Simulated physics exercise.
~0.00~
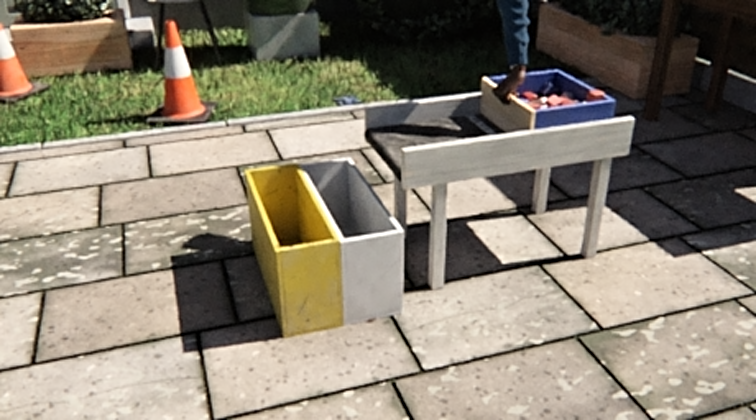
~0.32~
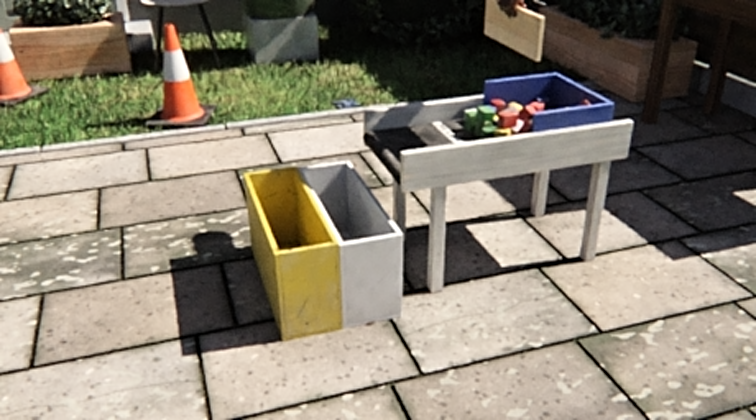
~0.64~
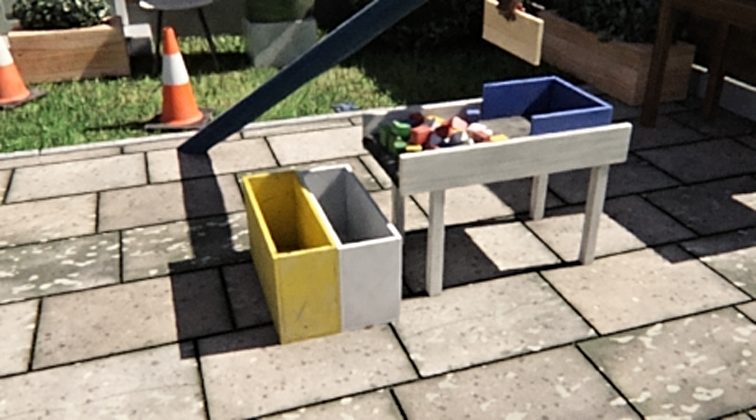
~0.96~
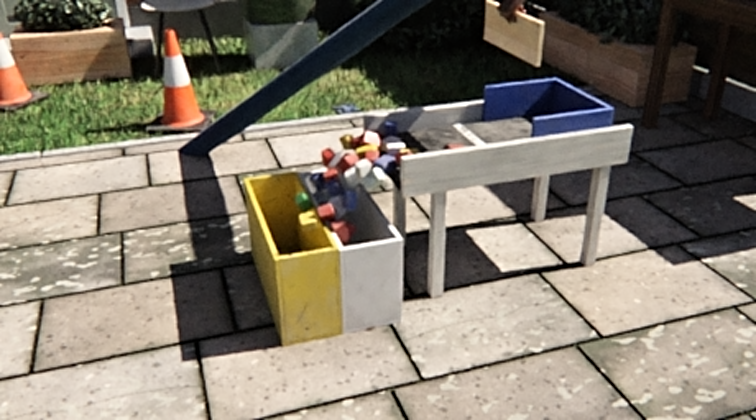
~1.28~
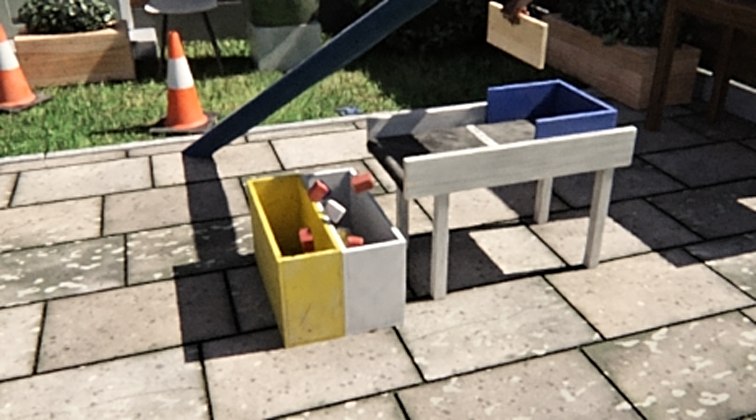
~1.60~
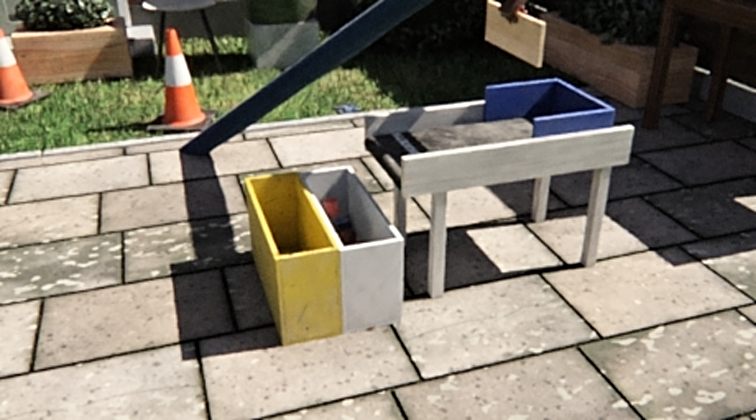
On a sunlit paved patio beside a strip of grass with orange cones, seen from slightly above by a gently swaying camera, a grey table-like conveyor stands with a blue pen of toy bricks at its right end. A yellow box and a white tub sit side by side on the paving off its left end. A hand lifts the pale gate from the pen, and the colourful bricks ride left along the dark belt while a dark blue beam appears behind. They spill off the end in a loose tumble. Most land in the white tub, a few drop into the yellow box, and the belt is left empty.
